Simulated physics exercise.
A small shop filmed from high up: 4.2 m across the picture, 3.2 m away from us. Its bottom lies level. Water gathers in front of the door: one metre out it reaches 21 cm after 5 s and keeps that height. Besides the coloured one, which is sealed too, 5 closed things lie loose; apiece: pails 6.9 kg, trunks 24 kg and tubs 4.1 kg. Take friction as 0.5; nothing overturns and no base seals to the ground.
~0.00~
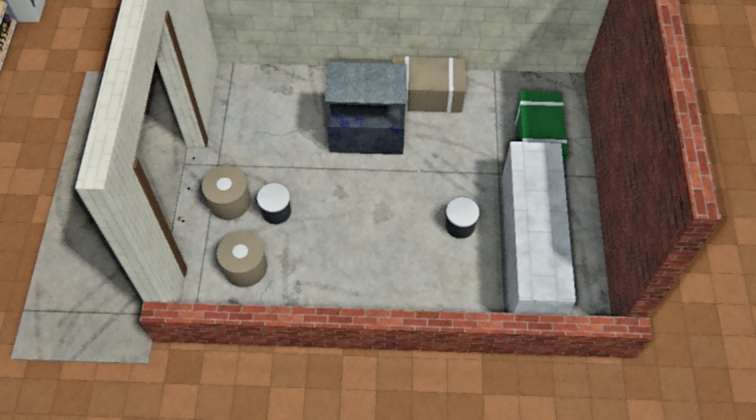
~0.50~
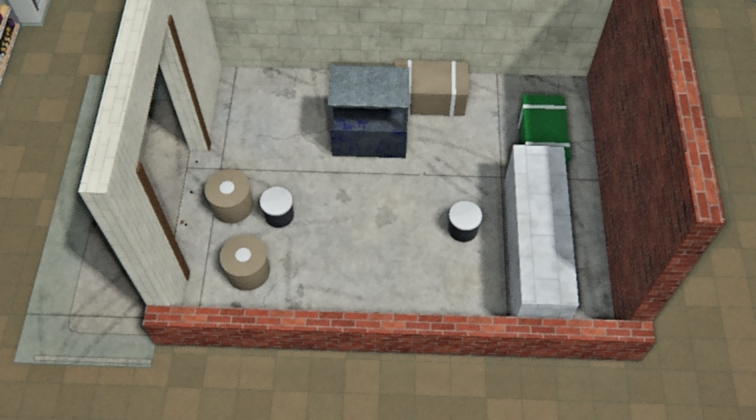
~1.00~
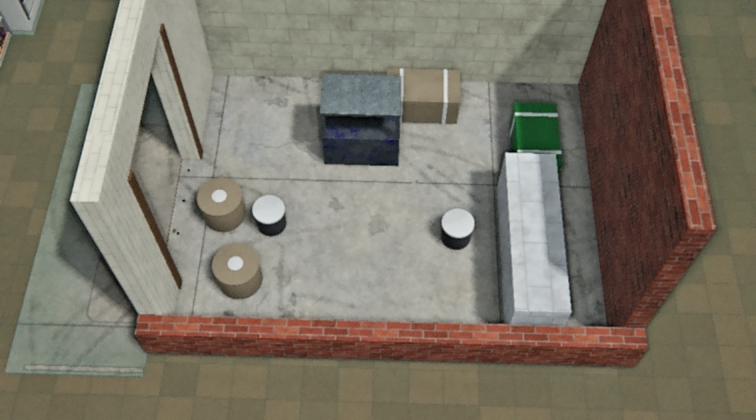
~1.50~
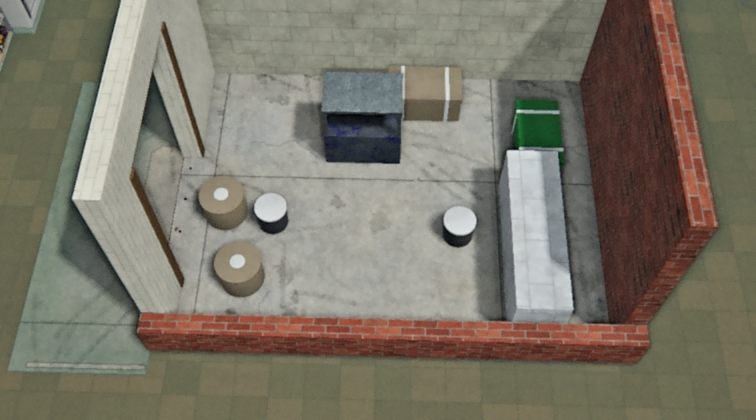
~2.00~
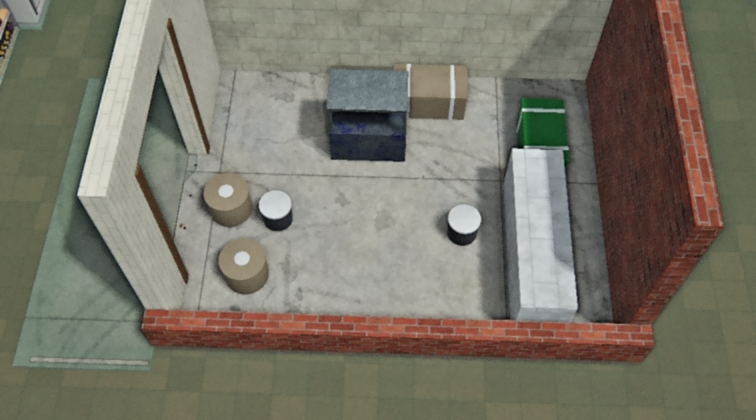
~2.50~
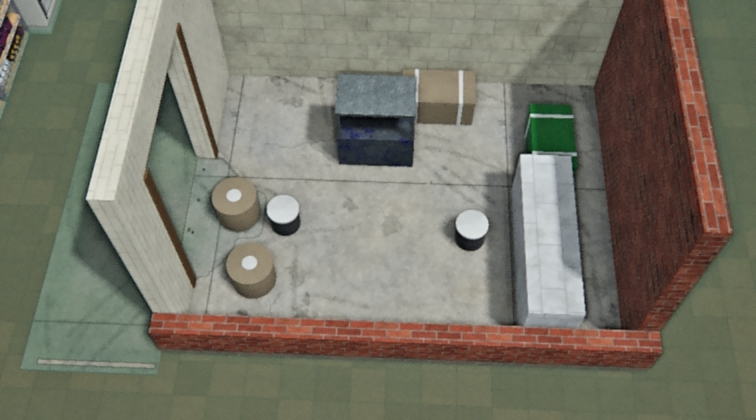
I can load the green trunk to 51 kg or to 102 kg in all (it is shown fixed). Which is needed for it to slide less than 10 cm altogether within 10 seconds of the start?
I expect that the lower weight is enough.
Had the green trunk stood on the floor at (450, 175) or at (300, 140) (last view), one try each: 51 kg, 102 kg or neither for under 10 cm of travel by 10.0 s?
In that order: It takes the larger; the smaller is enough.
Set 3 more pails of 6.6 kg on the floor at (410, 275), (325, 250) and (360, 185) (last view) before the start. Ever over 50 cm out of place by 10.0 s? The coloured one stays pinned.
In that order: More, over, over.
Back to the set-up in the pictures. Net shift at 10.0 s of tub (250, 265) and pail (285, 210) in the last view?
In turn: 30 cm, 200 cm.
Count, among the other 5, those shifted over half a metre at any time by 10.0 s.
That makes 4.
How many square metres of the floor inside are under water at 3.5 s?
Roughly 1.5 m2.
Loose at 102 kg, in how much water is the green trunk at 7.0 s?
Roughly 4 cm.
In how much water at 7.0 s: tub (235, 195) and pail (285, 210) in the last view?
Roughly 4 and 9 cm.
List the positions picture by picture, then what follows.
In the first frame, the green trunk at (543, 122), on the bottom; 0.0 m2 under water; 0 of 6 have shifted.
In the second frame, the green trunk at (546, 125), on the bottom; water covers 0.0 m2; 0 of 6 have shifted.
In the third frame, the green trunk at (538, 133), on the bottom; water covers 0.0 m2; 0 of 6 have shifted.
In the fourth frame, the green trunk at (540, 130) rests on the ground; water covers 0.0 m2; 0 of 6 have shifted.
In the fifth frame, the green trunk at (545, 129), on the bottom; 0.0 m2 under water; 0 of 6 have shifted.
In the sixth frame, the green trunk at (553, 135), on the bottom; water covers 0.3 m2; 0 of 6 have shifted.
After 3.5 s the green trunk would be 0 cm from its start with 51 kg and 0 cm from its start with 102 kg; 0 cm of water round it then.
After 4.5 s the green trunk would be 0 cm from its start with 51 kg and 0 cm from its start with 102 kg; 0 cm of water round it then.
After 7.0 s the green trunk would be 0 cm from its start with 51 kg and 0 cm from its start with 102 kg; 4 cm of water round it then.
After 10.0 s the green trunk would be 0 cm from its start with 51 kg and 0 cm from its start with 102 kg; 9 cm of water round it then.
